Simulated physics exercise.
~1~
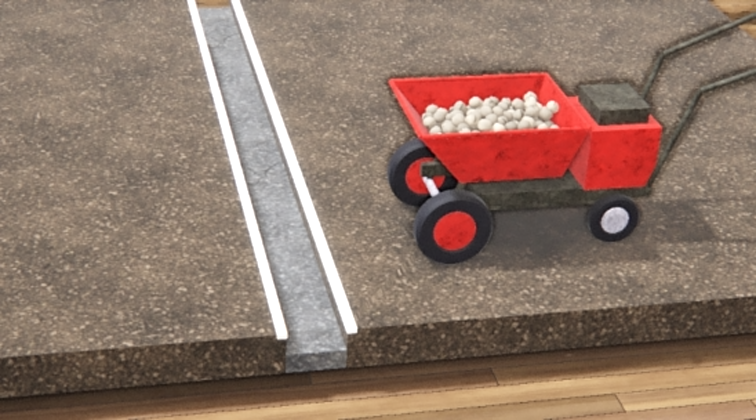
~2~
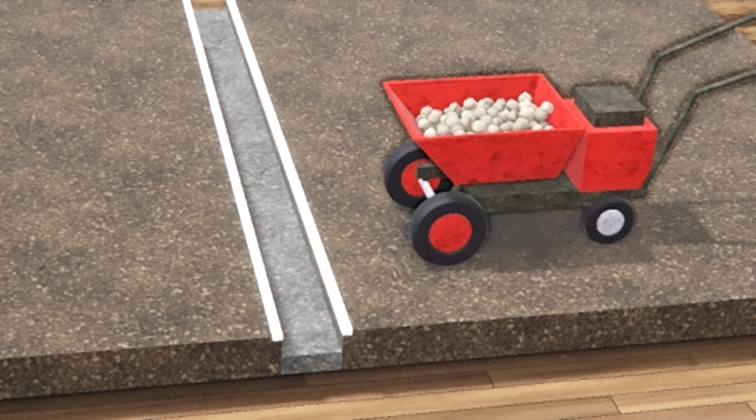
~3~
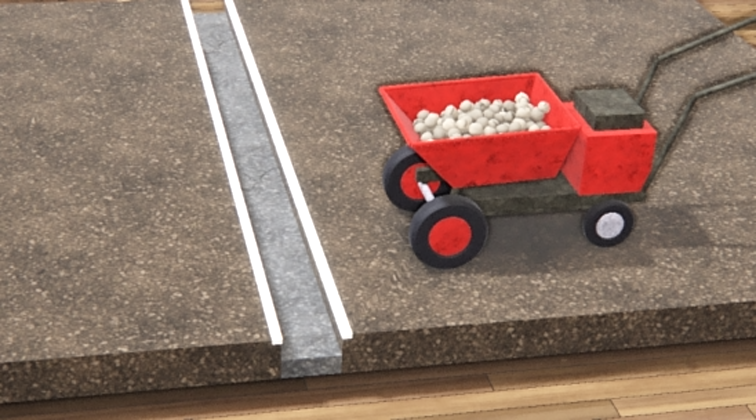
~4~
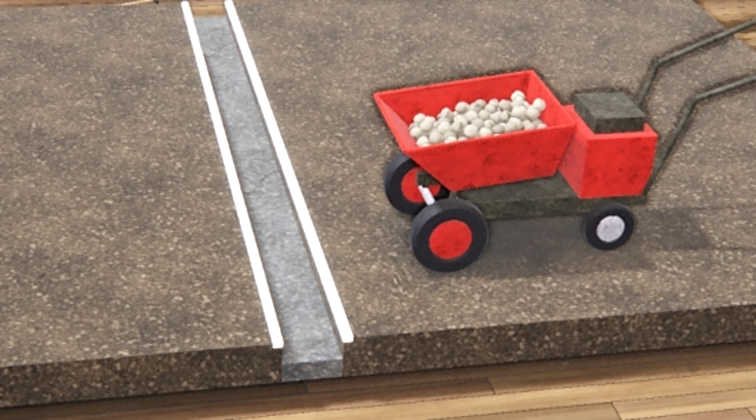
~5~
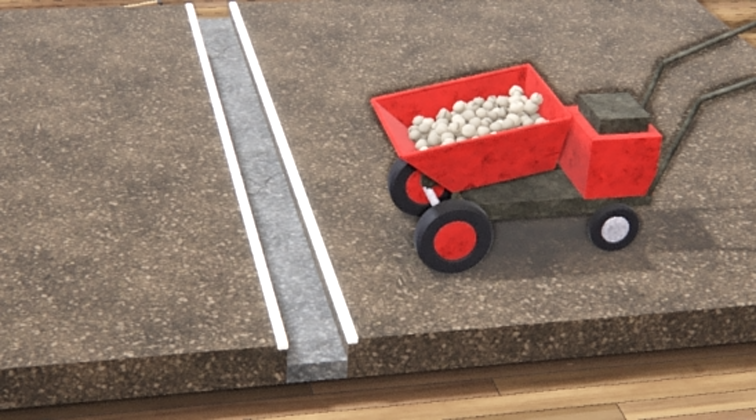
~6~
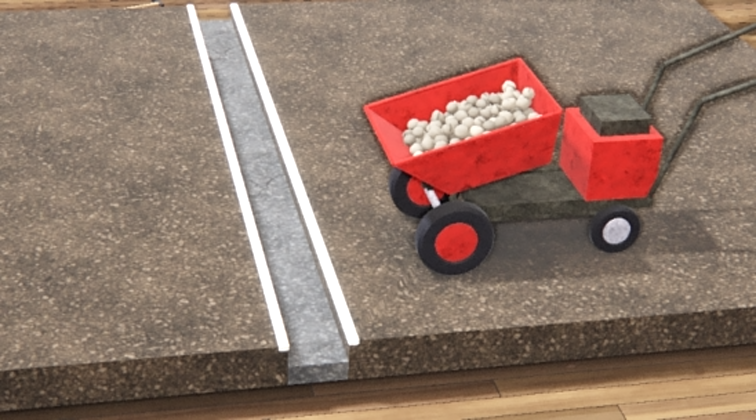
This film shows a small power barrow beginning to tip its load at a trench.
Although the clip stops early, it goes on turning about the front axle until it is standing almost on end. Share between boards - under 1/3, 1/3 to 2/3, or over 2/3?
To my eye, the trench share tops two thirds.
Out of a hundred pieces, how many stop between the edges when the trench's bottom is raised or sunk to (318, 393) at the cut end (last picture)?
Estimate: Approx. 100 in a hundred.
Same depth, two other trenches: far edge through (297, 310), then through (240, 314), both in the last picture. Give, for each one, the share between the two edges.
50 %, 100 %.
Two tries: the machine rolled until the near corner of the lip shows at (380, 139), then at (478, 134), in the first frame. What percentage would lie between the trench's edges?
First try: Some 50 %; second try: 40 %.
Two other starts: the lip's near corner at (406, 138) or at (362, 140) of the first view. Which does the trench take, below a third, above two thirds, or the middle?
For the first case, more than two thirds; for the second case, below one third.
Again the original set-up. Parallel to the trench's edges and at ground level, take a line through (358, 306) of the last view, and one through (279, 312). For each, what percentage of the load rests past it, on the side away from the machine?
I'd say some 100 in a hundred, and after that 10 in a hundred.
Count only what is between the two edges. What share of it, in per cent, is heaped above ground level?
It works out at about 30 percent.
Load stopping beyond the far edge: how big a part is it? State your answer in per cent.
Roughly 5 in a hundred.
Soon, skip tipped steeply; all in the skip.
A while on, skip tipped steeply; about two thirds in the skip; a stray few short of the trench; about a quarter in or heaped over the trench; a stray few falling.
Towards the end, skip tipped right over; a small part in the skip; a small part short of the trench; most in or heaped over the trench; a small part beyond it.
Finally, skip tipped right over; a stray few in the skip; a small part short of the trench; most in or heaped over the trench; a small part beyond it.
